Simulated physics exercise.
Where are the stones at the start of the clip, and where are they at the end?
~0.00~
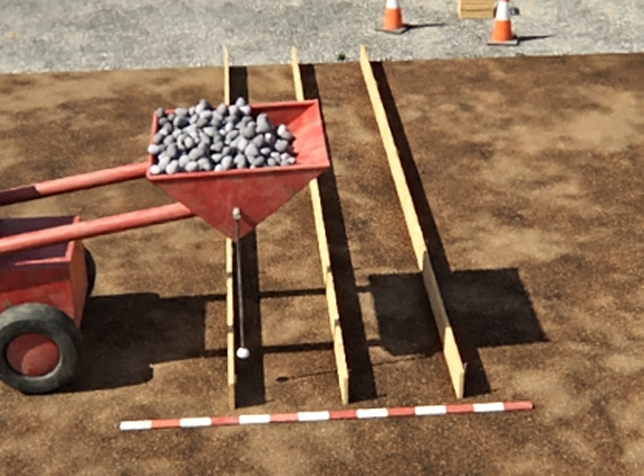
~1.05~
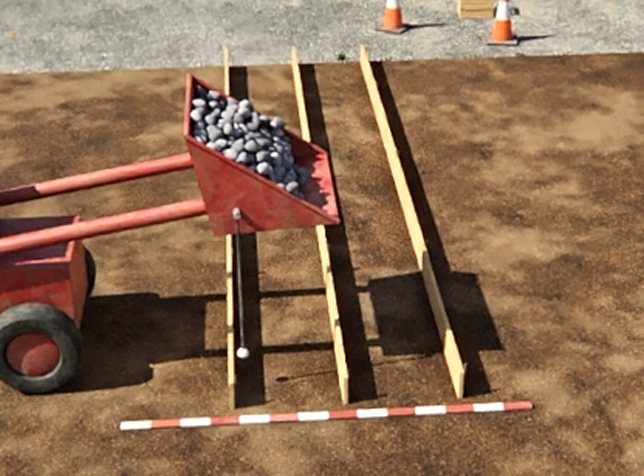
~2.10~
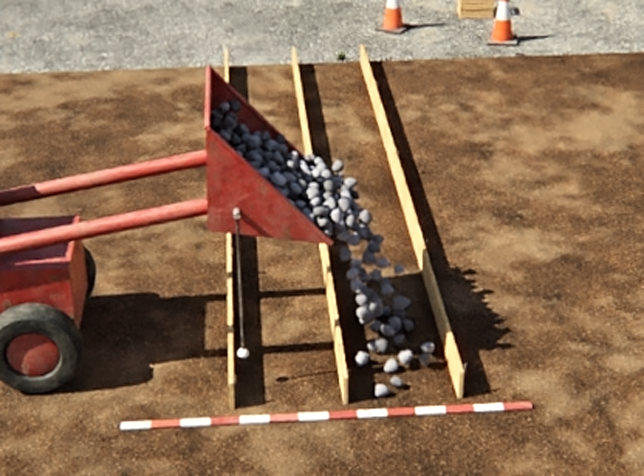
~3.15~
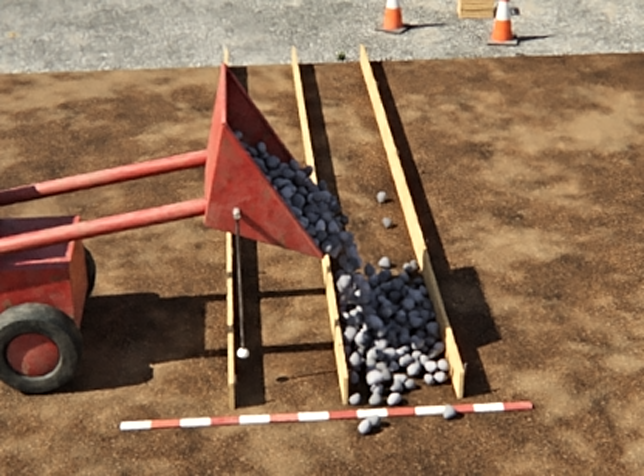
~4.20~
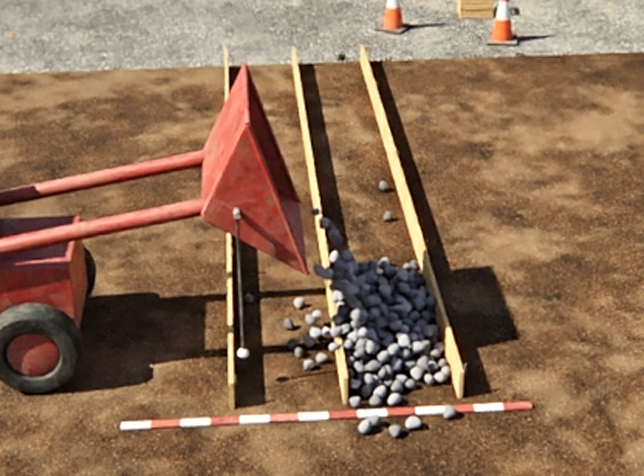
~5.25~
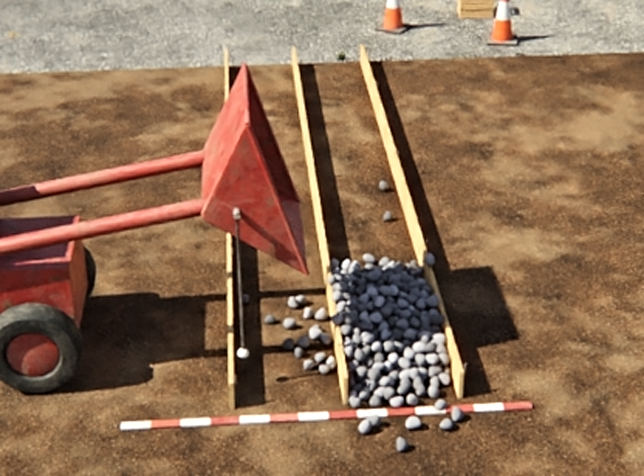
At the start the stones are heaped in the raised red bucket. At the end they lie on the ground lower and to the right, mostly between the middle and right boards, with a few scattered outside.
